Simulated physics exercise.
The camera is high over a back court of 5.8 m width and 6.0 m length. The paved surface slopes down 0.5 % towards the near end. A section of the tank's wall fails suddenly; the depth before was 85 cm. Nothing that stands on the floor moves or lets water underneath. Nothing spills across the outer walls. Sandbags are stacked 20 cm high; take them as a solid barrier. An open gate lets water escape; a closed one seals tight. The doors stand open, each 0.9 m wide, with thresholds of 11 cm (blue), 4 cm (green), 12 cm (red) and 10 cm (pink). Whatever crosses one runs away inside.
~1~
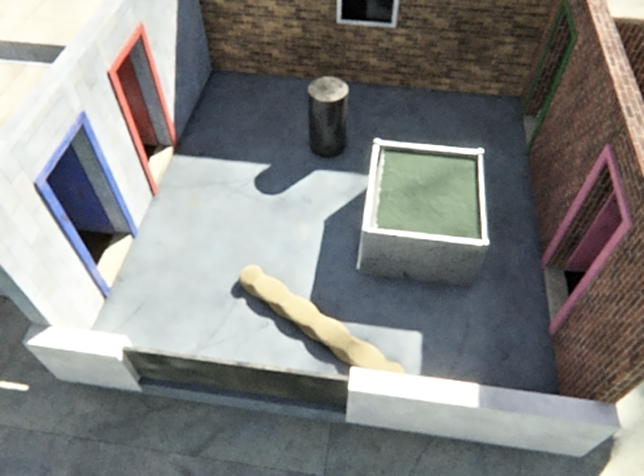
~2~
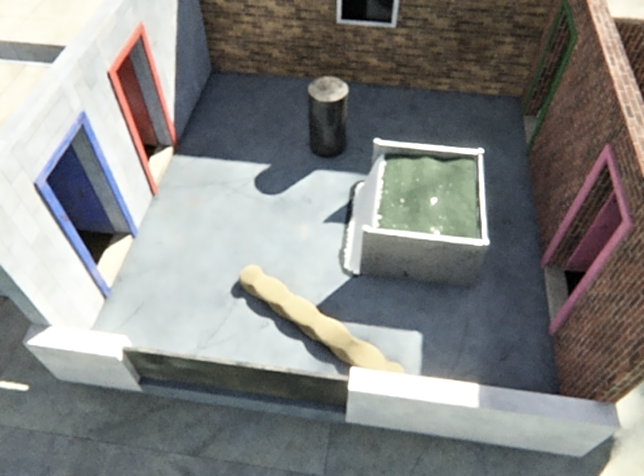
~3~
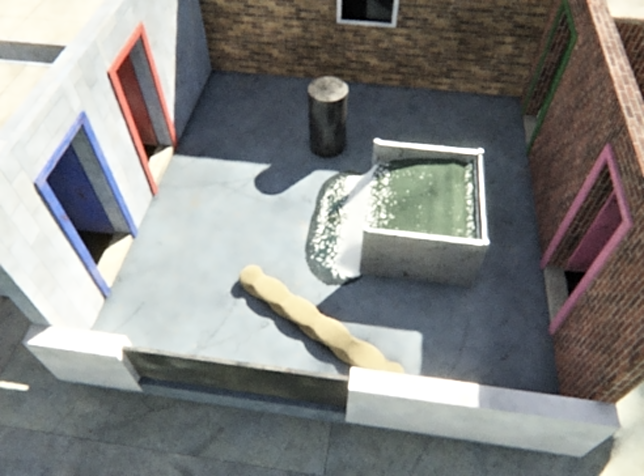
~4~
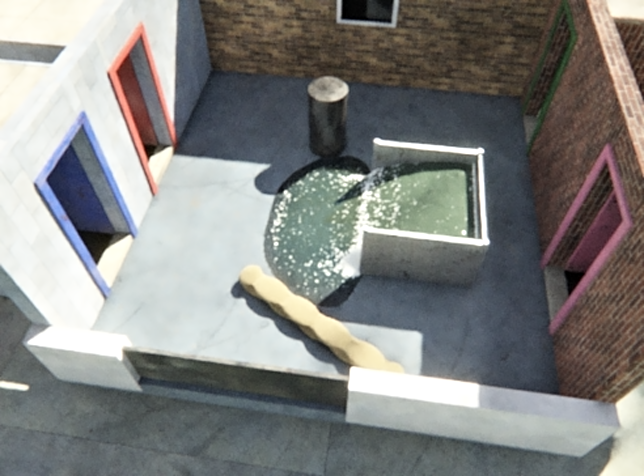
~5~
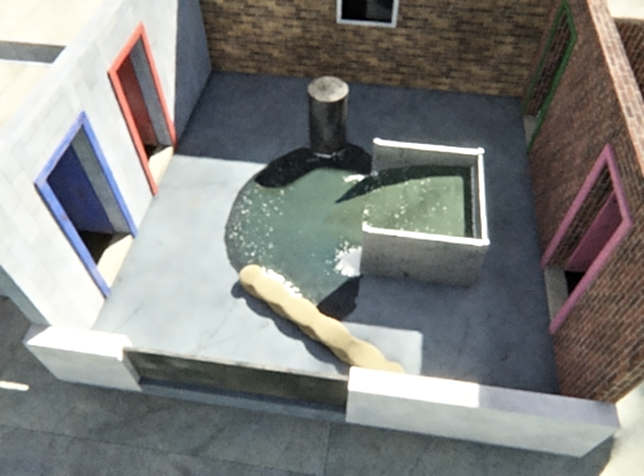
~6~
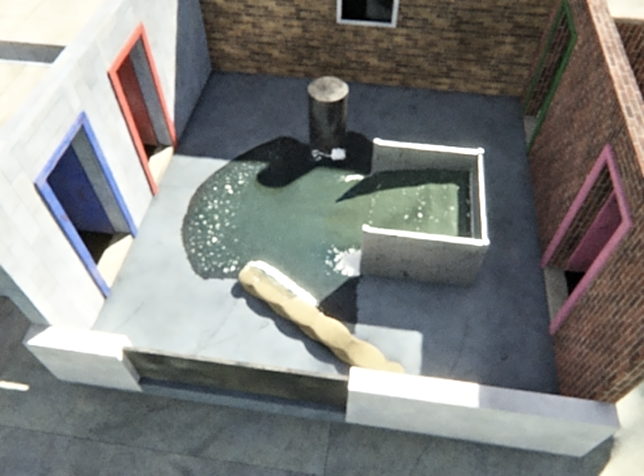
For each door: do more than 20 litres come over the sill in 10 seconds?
The water let in: At the blue door it goes over the limit; at the green door it goes over the limit; at the red door it exceeds the limit; at the pink door it stays under the limit.
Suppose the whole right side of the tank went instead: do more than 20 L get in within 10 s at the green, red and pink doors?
Against that limit: Green over, red under, pink past it.
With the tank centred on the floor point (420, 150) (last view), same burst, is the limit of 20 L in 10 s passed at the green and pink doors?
Then: Green below, pink under.
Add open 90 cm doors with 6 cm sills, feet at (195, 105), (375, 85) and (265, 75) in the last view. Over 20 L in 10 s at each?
In turn: Past it, not over, over.
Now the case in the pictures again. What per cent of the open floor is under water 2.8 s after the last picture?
About 55 per cent.
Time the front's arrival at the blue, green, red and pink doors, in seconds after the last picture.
Arrival: Blue 0.3 s, green 5.0 s, red 0.2 s, pink 3.4 s.
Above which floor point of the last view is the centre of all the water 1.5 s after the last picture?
Around (266, 208).
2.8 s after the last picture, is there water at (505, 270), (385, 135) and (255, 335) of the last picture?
In turn: Still dry, dry, flooded.
Then, 0.7 s after the last picture water covers 35 % of the floor and is deepest (37 cm) near (138, 231); blue door 24 cm at the sill, 22 L in, green door not reached, red door 25 cm at the sill, 41 L in, pink door not reached.
Then, 1.5 s after the last picture water covers 45 % of the floor and is deepest (30 cm) near (154, 223); blue door 24 cm at the sill, 92 L in, green door not reached, red door 27 cm at the sill, 127 L in, pink door not reached.
Then, 2.8 s after the last picture water covers 55 % of the floor and is deepest (22 cm) near (210, 77); blue door 13 cm at the sill, 132 L in, green door not reached, red door 15 cm at the sill, 173 L in, pink door not reached.
Then, 5.3 s after the last picture water covers 85 % of the floor and is deepest (18 cm) near (358, 380); blue door 7 cm at the sill, 135 L in, green door 9 cm at the sill, 2 L in, red door 5 cm at the sill, 176 L in, pink door 2 cm at the sill, 0 L in.
Then, 9.3 s after the last picture water covers 95 % of the floor and is deepest (10 cm) near (179, 369); blue door 7 cm at the sill, 135 L in, green door 6 cm at the sill, 36 L in, red door 7 cm at the sill, 177 L in, pink door 7 cm at the sill, 0 L in.
